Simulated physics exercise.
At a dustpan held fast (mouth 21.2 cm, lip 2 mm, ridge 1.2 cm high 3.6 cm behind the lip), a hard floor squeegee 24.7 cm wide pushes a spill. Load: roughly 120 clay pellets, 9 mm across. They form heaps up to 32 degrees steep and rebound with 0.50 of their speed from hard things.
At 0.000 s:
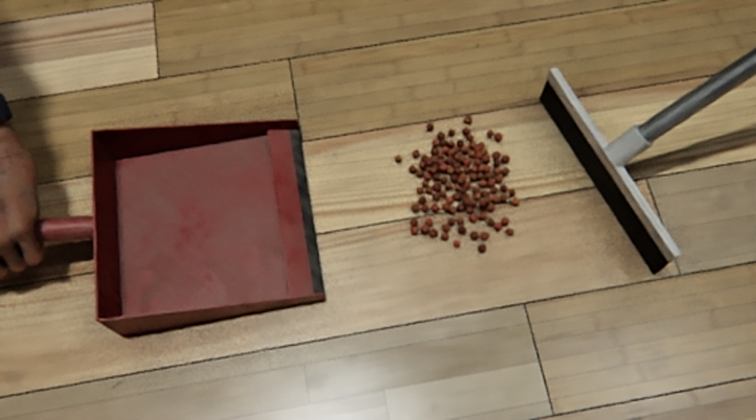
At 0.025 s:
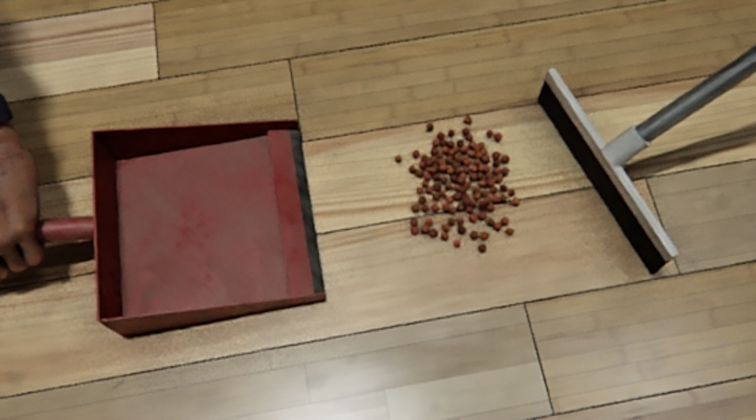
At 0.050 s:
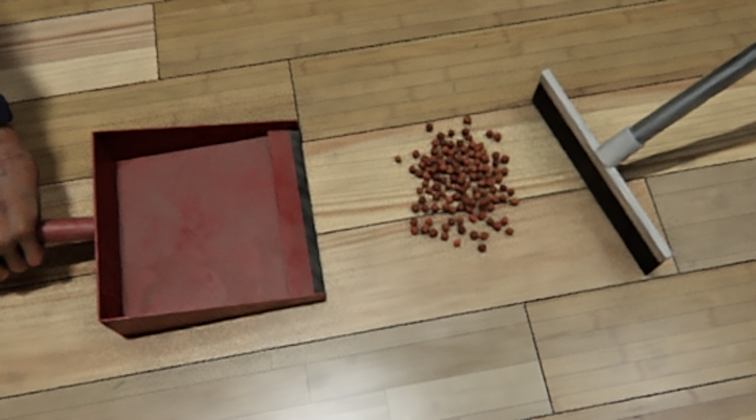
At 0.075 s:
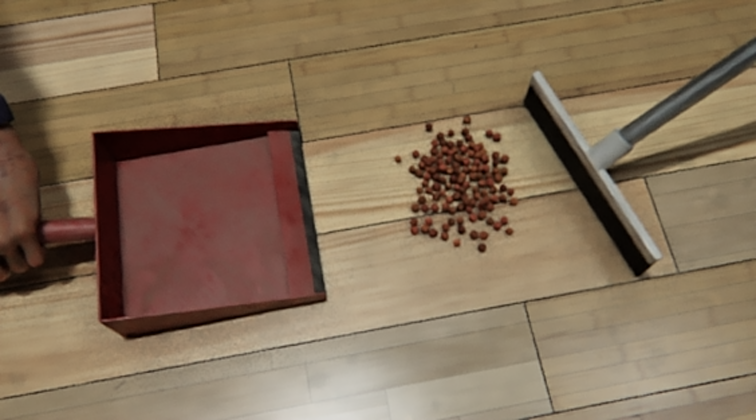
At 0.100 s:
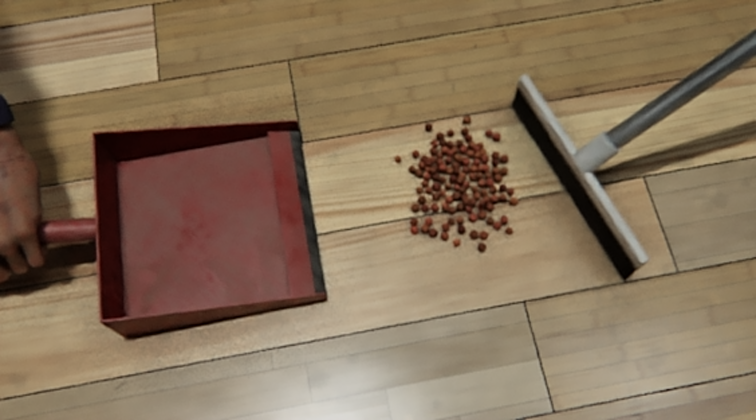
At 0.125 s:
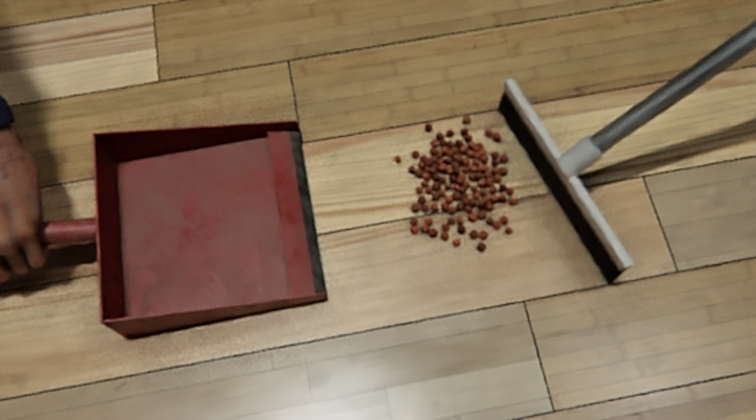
A squeegee slides left across a wooden floor towards reddish-brown pellets beside a hand-held red dustpan.
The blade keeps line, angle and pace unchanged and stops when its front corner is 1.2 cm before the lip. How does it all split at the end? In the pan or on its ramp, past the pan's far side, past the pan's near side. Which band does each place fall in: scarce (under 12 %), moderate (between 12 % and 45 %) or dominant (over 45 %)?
One by one: Pan: A moderate fraction, far side: A tiny fraction, near side: A tiny fraction.
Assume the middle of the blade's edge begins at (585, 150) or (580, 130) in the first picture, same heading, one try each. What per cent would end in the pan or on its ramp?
15 and 10 per cent, roughly.
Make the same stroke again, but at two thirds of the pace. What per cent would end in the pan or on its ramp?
About 25 %.
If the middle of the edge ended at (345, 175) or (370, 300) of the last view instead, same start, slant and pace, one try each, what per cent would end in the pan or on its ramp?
About 5 and 20 per cent.
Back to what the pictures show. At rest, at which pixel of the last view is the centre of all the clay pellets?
In the last view, approximately (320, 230).
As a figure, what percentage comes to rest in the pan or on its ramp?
About 25 per cent.
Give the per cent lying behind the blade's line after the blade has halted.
Roughly 5 in a hundred.
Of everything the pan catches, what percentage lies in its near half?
Roughly 50 per cent.
After 0.30 s, middle of the blade 16 cm from the lip; 0 % over the lip, far side 0 %, near side 0 %.
After 0.42 s, middle of the blade 8 cm from the lip; 0 % over the lip, far side 0 %, near side 5 %.
After 0.67 s, middle of the blade 4 cm from the lip; 30 % over the lip, far side 0 %, near side 10 %.
At rest (1.1 s), pan 25 %, far side 0 %, near side 10 %, in front of the lip or behind the blade 65 %.
